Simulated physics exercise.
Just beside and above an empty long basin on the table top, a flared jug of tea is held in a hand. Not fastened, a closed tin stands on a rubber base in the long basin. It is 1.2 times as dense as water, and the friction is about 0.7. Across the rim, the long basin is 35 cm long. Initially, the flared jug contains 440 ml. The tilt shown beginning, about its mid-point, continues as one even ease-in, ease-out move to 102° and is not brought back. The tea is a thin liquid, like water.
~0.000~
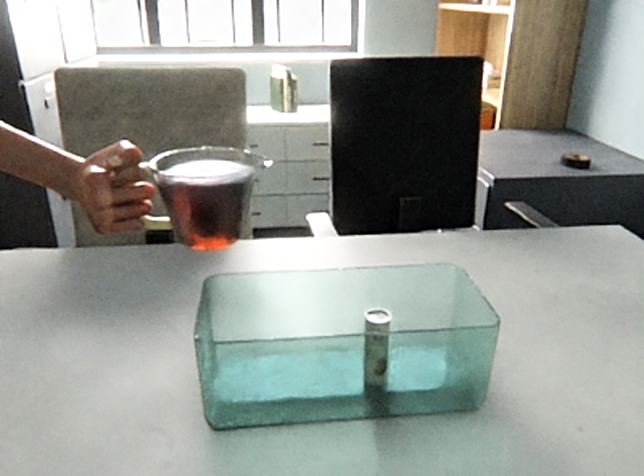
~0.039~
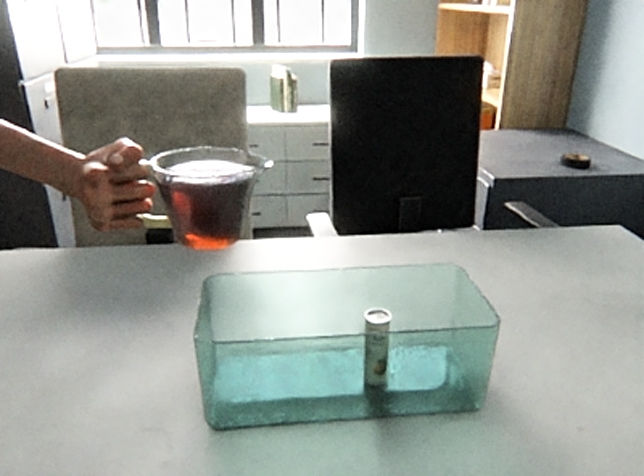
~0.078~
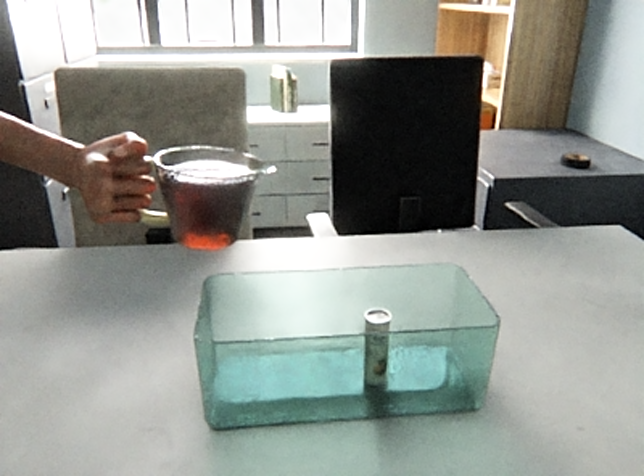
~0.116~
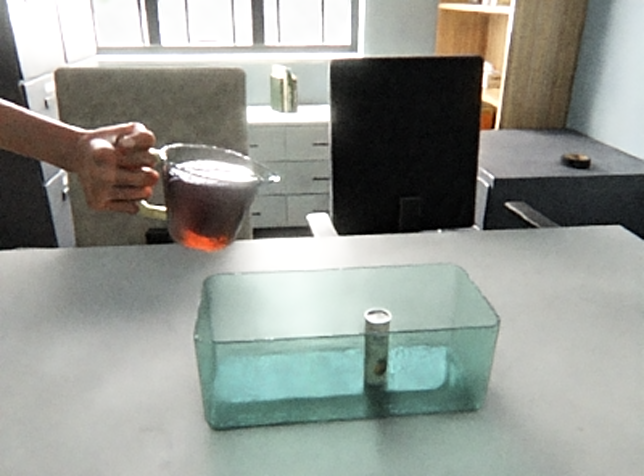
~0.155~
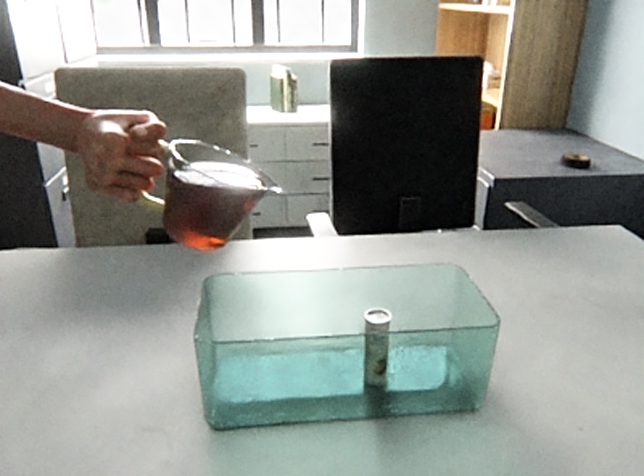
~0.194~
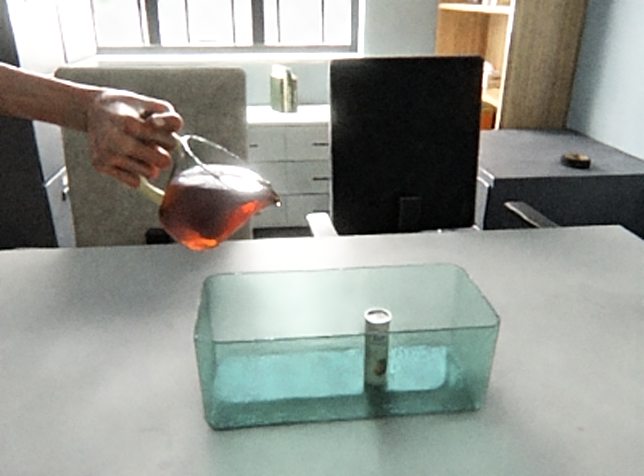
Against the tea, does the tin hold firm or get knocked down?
It stands firm.
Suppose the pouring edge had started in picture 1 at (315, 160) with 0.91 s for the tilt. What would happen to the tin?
Then it keeps standing.
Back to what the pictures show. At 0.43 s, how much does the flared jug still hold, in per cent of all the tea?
Still held: Roughly 30 % of the total.
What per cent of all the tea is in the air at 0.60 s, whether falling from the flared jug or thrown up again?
I'd put it at about 7 per cent of the liquid.
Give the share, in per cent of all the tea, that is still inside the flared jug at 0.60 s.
Near 3 in a hundred.
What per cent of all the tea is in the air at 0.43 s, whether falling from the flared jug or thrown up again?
32 per cent.
After 0.43 s the tilt is 99° and 31 per cent is still to pour; the tin stands where it began.
After 0.60 s the tilt is 102° and 3 per cent is still to pour; the tin stands where it began.
After 0.78 s the tilt is 102° and 0 per cent is still to pour; the tin stands where it began.
After 0.98 s the tilt is 102° and 0 per cent is still to pour; the tin stands where it began.
In the end the tin stands where it began.
